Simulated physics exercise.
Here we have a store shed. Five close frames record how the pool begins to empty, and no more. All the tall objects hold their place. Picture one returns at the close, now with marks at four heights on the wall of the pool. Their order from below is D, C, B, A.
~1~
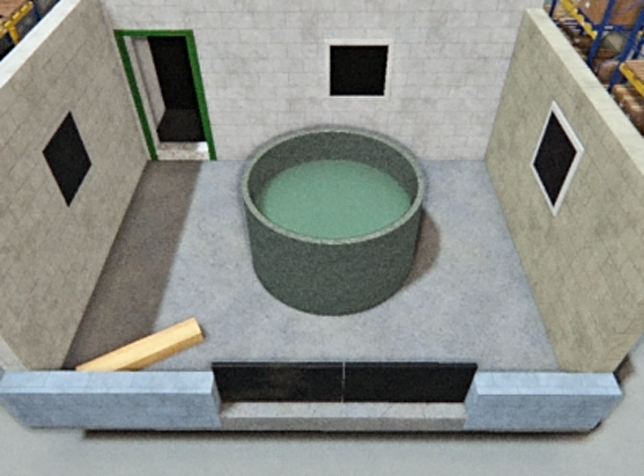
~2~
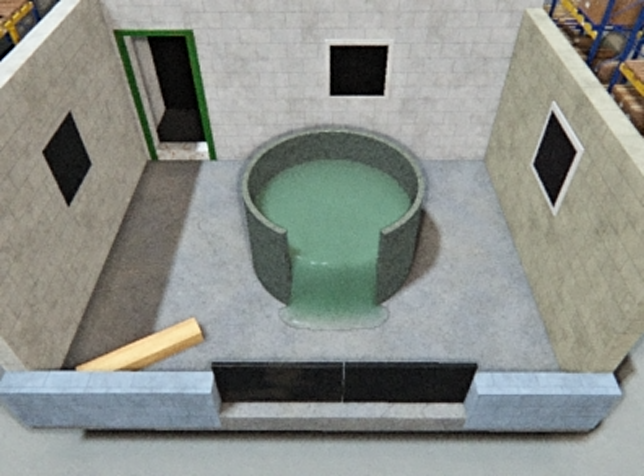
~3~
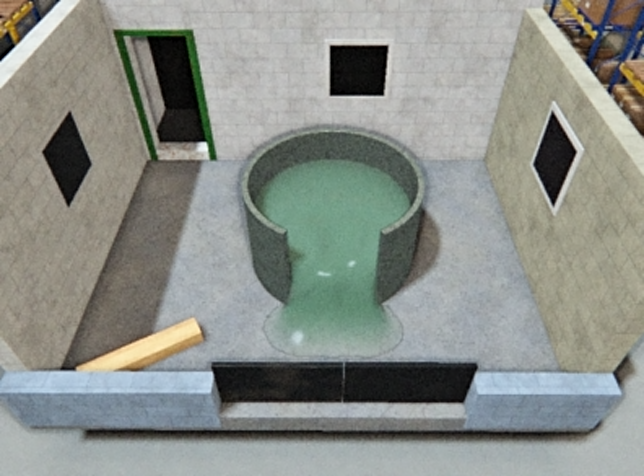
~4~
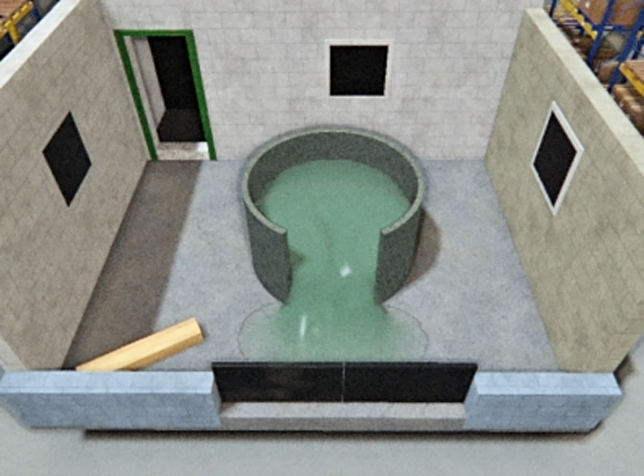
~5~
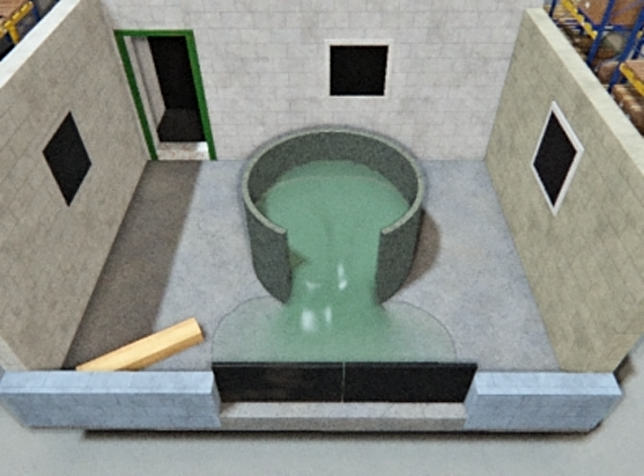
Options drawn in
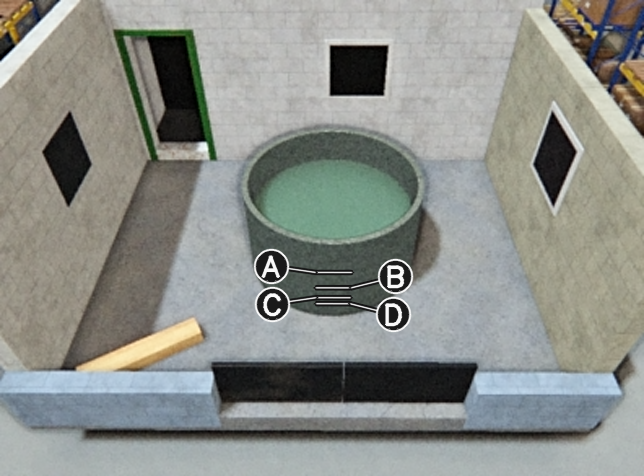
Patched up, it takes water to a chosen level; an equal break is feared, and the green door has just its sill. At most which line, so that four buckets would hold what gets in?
Mark A.
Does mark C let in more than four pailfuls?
No, that is safe.
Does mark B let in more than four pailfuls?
No, not at all.
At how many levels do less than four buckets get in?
All of the four.
On the marked copy, A at (333, 272); B at (333, 287); C at (333, 297); D at (333, 303); from the bottom up D, C, B, A.
For mark A, a splash gets over, under a bucket.
For mark B, nothing gets over.
For mark C, nothing gets over.
For mark D, nothing gets over.
